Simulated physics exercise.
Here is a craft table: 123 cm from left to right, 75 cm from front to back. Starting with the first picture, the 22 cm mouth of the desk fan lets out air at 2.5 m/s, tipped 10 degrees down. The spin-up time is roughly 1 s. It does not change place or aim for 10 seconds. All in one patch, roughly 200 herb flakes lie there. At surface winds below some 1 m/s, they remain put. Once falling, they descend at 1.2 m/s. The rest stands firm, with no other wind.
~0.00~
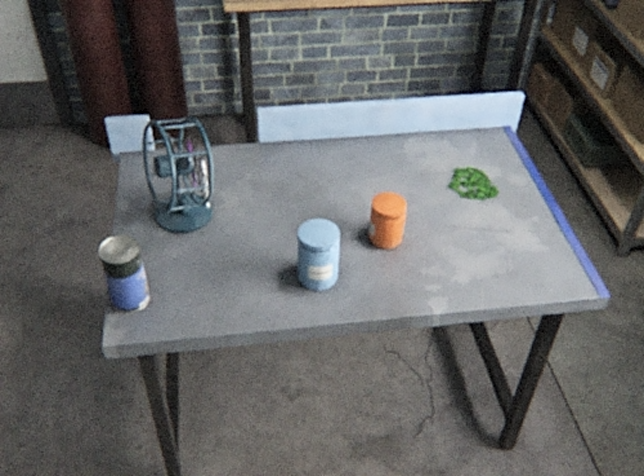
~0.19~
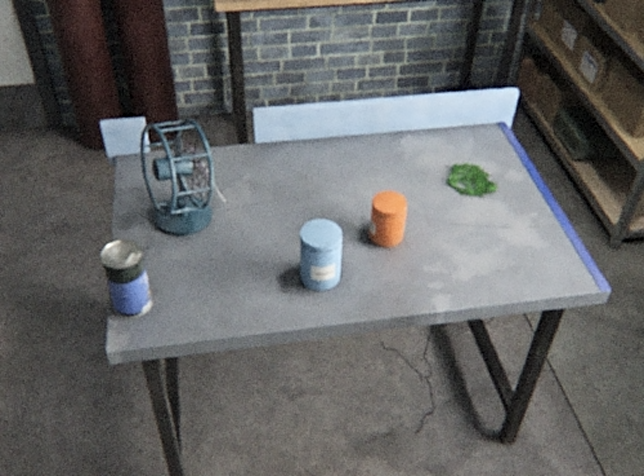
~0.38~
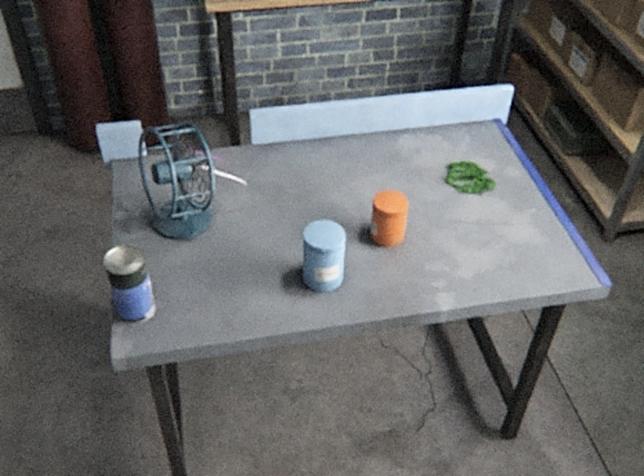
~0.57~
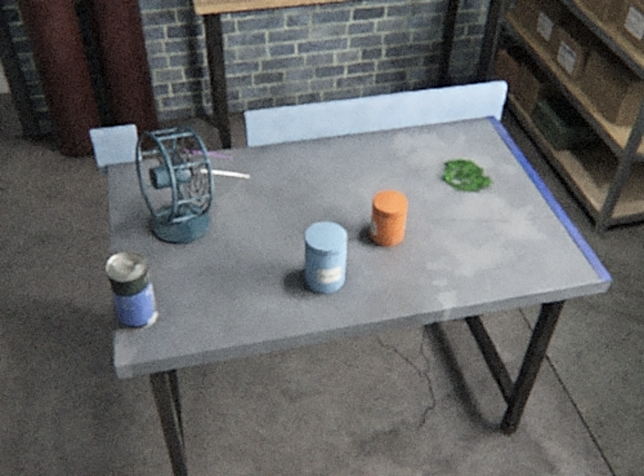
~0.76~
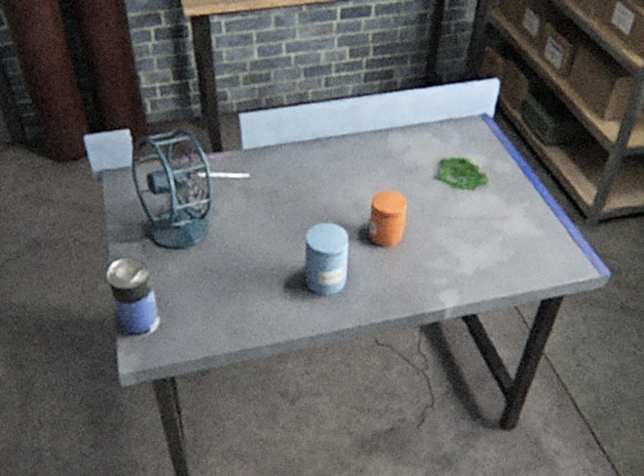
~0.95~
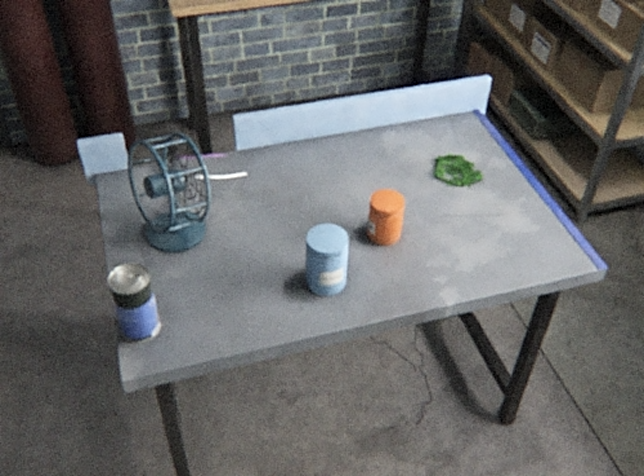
The desk fan's blades turned at the left of the gray craft table while the view drifted slightly, and the green herb flakes, the orange and blue jars and the can all stayed put.
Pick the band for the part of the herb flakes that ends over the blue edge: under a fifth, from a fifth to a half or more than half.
Over half.
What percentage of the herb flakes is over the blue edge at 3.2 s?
Estimate: Around 100 %.
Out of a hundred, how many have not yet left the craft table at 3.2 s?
Estimate: Near 0 percent.
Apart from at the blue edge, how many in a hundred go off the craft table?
0 %.
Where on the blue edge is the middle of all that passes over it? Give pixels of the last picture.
The middle crossing sits close to (524, 166) in the last picture.
After 2.0 s, 4 % are on the move or not yet settled, 100 % are over the blue edge.
After 3.2 s, 0 % are on the move or not yet settled, 100 % are over the blue edge.
After 5.5 s, 0 % are on the move or not yet settled, 100 % are over the blue edge.
After 10.0 s, at the end, 100 % are over the blue edge.
